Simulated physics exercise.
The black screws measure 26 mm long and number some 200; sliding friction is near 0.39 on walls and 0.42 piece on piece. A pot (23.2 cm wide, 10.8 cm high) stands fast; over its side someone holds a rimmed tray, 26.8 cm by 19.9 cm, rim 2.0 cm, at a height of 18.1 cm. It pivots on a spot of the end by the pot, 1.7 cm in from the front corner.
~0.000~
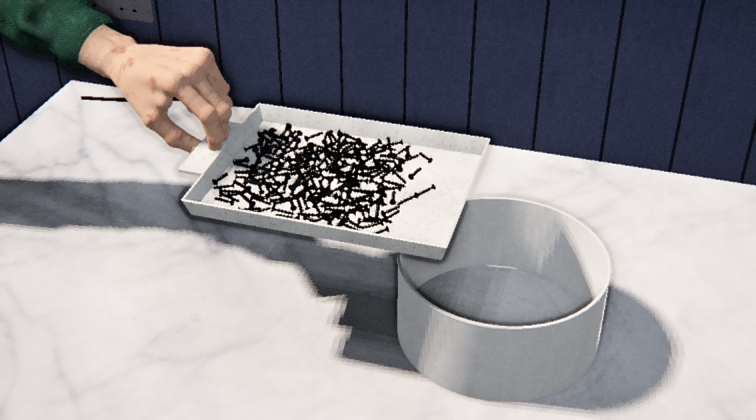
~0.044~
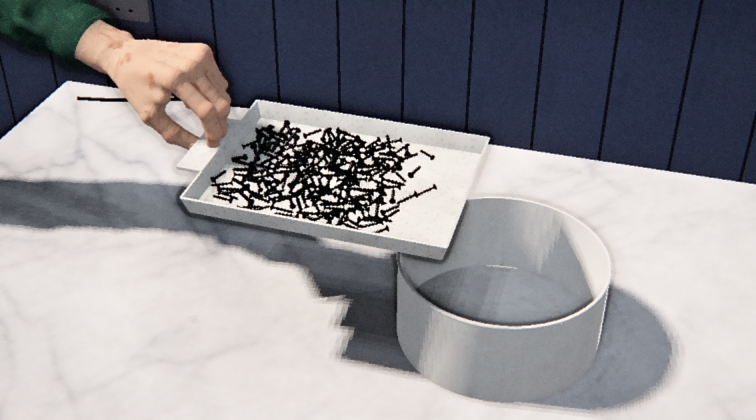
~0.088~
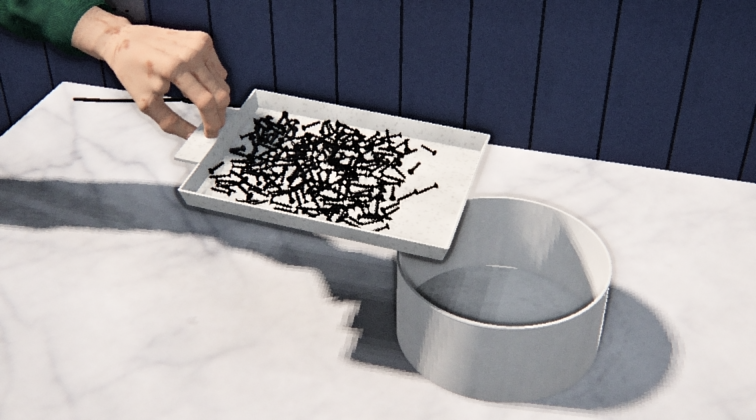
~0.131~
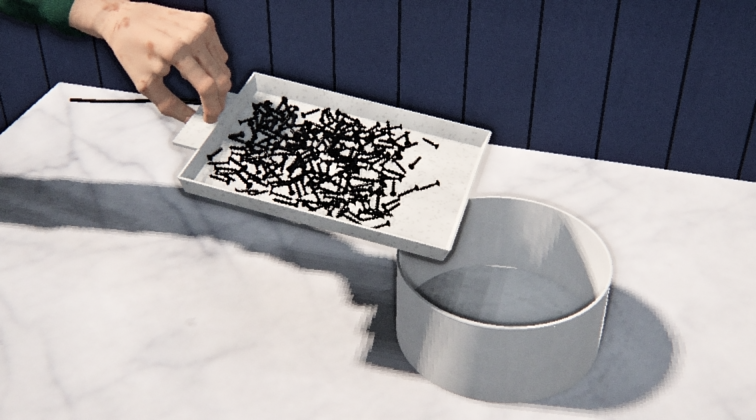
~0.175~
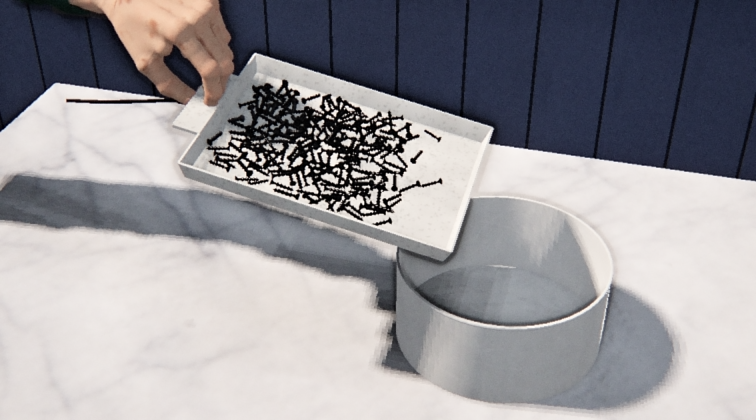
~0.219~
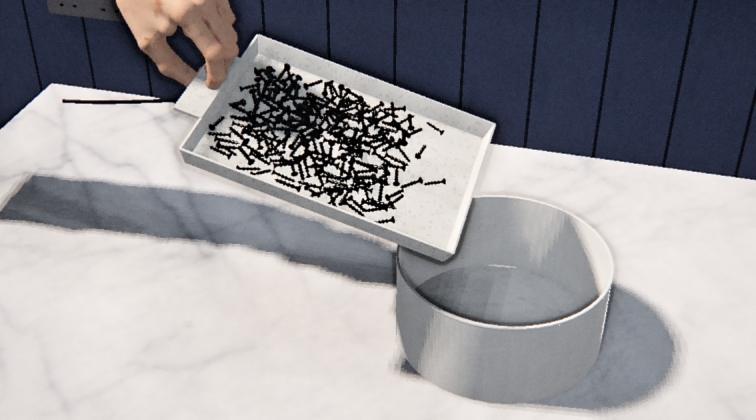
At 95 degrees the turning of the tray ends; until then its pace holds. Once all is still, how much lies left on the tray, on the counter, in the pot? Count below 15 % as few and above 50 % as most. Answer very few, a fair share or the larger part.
Tray very few, counter the larger part, pot a fair share.
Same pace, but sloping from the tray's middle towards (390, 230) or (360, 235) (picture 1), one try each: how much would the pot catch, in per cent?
Some 5 and 0 per cent.
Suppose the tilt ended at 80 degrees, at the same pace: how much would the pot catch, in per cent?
It would be near 40 per cent.
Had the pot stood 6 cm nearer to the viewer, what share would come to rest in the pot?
It would be near 95 per cent.
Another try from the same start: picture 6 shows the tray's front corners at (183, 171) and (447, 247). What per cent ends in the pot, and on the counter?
Pot 5, counter 95.
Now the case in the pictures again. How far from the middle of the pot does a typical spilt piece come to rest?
Some 18 cm.
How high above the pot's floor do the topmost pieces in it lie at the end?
Some 2.0 cm.
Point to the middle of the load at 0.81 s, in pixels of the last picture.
Around (509, 290).
Then, at 0.58 s, tilt 55 degrees; the tray holds 100 %, the pot 0 %.
Then, at 0.81 s, tilt 80 degrees; the tray holds 30 %, the pot 15 %.
After 1.16 s, tilt 95 degrees; the tray holds 0 %, the pot 40 %.
At rest (2.0 s), tray 0 %, counter 60 %, pot 40 %.
